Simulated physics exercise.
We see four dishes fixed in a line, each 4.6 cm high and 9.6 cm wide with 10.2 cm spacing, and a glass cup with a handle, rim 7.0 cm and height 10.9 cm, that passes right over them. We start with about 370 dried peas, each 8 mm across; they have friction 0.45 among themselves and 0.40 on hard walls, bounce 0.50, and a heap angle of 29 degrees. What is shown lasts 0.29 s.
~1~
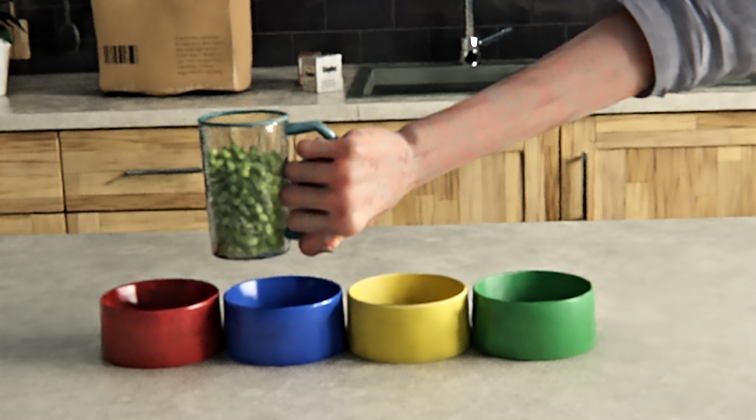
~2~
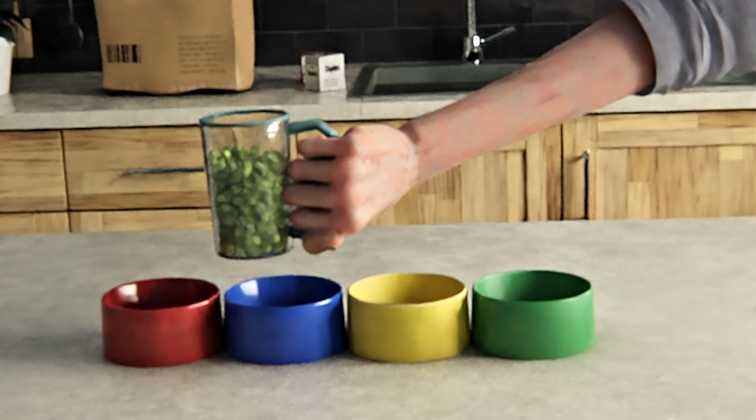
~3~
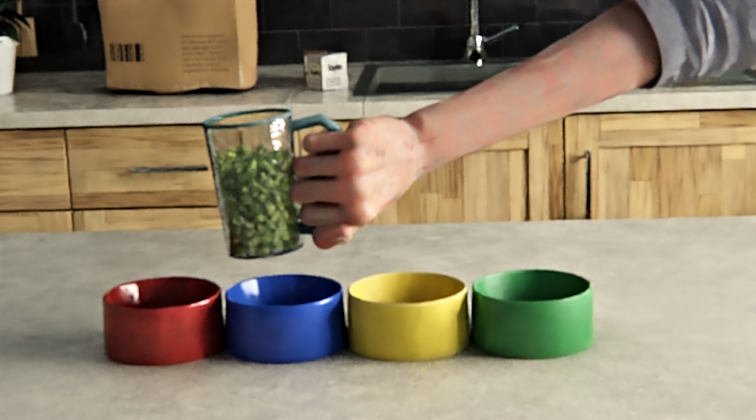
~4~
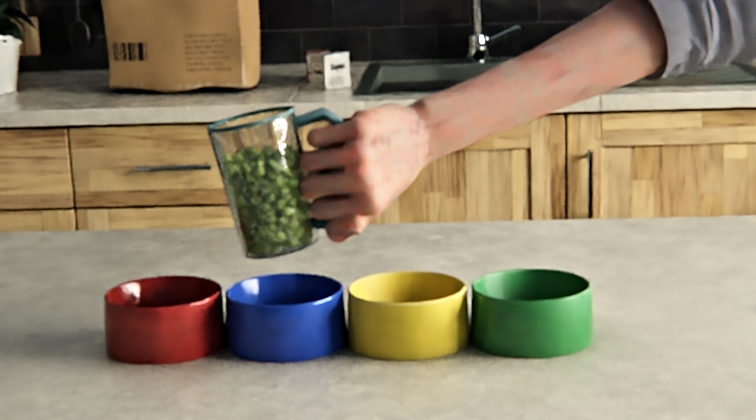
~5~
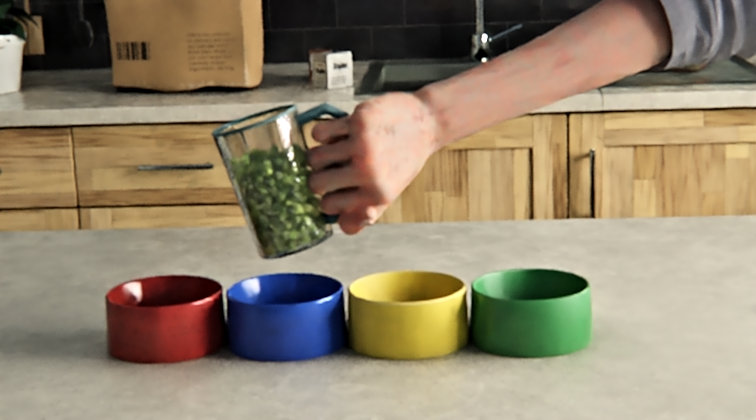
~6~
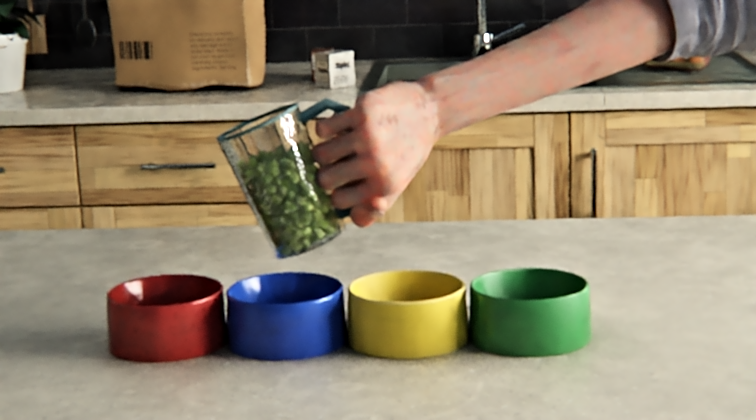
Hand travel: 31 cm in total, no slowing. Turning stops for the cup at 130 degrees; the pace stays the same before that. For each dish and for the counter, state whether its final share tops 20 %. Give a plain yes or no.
Red dish - no, blue dish - no, green dish - no, yellow dish - yes, counter - no.
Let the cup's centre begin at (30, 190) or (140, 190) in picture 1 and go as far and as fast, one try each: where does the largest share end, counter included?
Largest amount - try one: Red, try two: Blue.
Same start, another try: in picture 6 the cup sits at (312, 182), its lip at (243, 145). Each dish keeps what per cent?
Red: 0 / blue: 0 / green: 70 / yellow: 20.
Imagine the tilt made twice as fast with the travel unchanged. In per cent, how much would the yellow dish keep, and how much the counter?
I'd say yellow ends at 0 while the counter ends at 10.
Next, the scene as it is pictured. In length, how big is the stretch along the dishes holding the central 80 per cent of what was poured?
Length: Approx. 6 cm.
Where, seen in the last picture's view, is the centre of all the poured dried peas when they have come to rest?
I'd put it at about (406, 313).
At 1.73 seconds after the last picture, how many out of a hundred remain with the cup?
About 0 per cent.
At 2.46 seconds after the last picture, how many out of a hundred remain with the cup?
Roughly 0 per cent of the load.
Then, 1.04 s after the last picture, tilt 116 degrees; cup holds 80 %, yellow 15 %.
Then, 1.73 s after the last picture, tilt 130 degrees; cup holds 0 %, yellow 95 %.
Then, 2.46 s after the last picture, tilt 130 degrees; cup holds 0 %, yellow 95 %.
In the end, red 0 %, blue 0 %, green 0 %, yellow 95 %, counter 5 %.
